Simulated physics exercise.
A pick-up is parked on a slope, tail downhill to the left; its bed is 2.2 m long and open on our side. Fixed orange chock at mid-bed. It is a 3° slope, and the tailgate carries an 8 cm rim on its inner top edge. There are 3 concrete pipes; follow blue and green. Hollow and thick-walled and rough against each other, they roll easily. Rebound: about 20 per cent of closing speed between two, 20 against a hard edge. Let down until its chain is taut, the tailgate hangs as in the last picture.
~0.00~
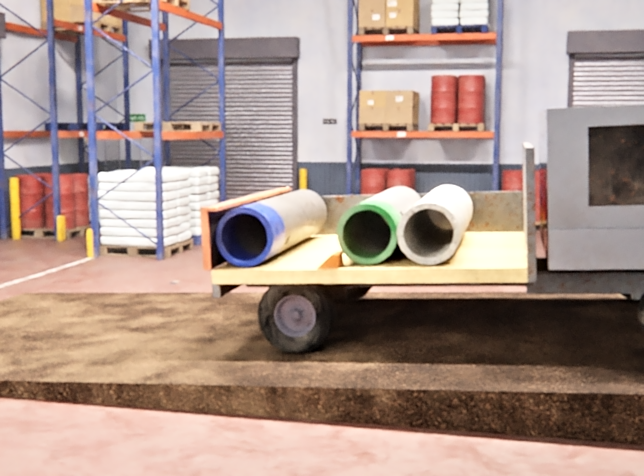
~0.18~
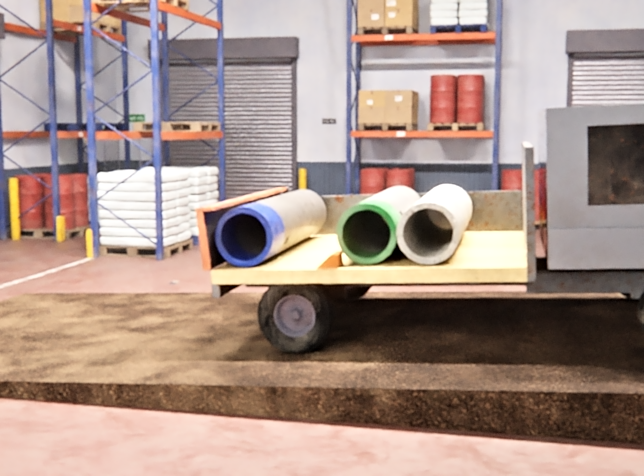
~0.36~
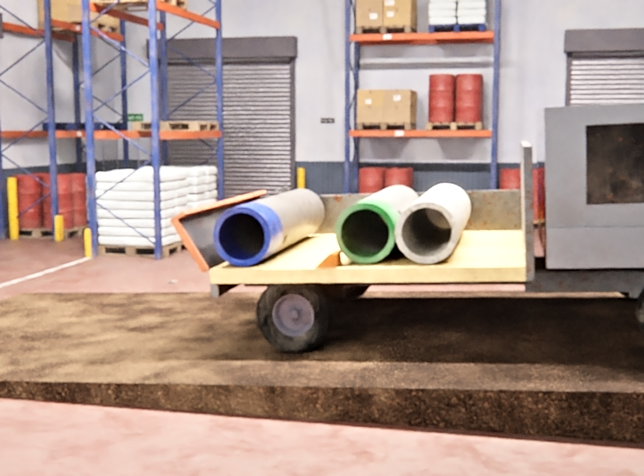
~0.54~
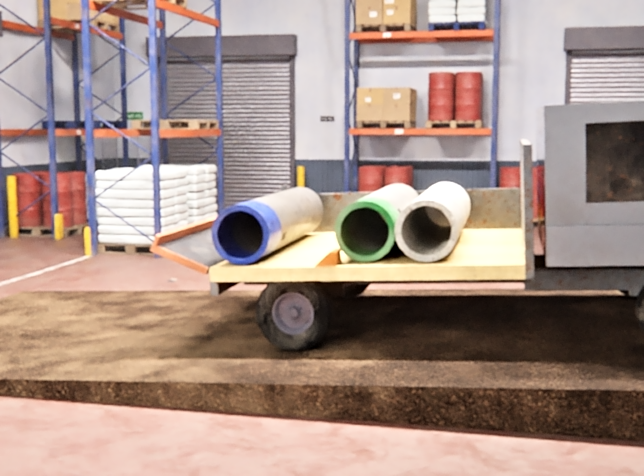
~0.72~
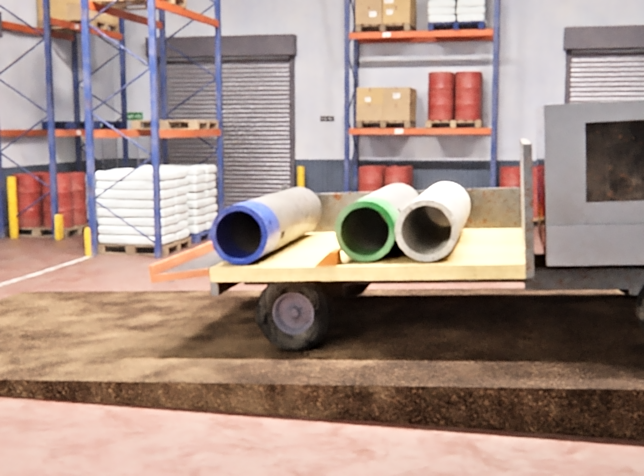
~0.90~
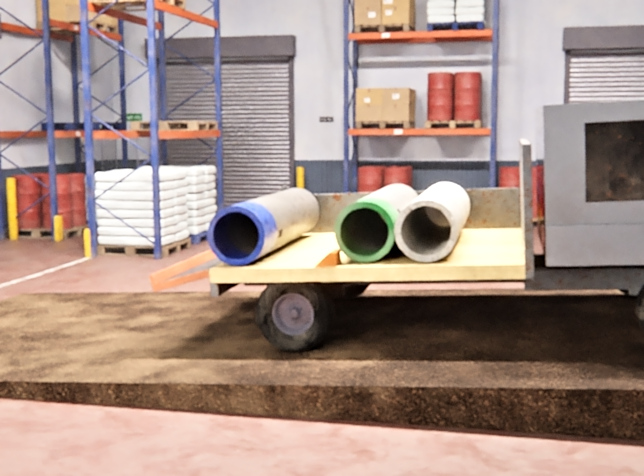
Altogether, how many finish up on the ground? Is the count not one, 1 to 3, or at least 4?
The count is 1 to 3.
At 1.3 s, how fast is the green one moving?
Estimate: Some 0.0 m/s.
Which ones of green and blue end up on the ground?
Green is held; blue gets away.
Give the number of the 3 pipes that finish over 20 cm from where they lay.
In all, 1.
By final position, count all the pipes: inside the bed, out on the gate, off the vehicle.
The split comes out as 2, 0 and 1.
By 1.3 s, blue is on the bed, 10 cm short of the hinge, rolling left; green is on the bed, 110 cm short of the hinge; 0 of 3 are out.
By 1.9 s, blue is on the gate, 5 cm past the hinge, rolling left; as before, green; 0 of 3 are out.
By 2.4 s, blue is on the gate, 25 cm past the hinge, rolling left; as before, green; 0 of 3 are out.
By 3.1 s, blue is dropping off the gate; as before, green; 1 of 3 is out.
Finally (6.4 s), blue is out on the ground; green is on the bed, 110 cm short of the hinge; 1 of 3 is out.
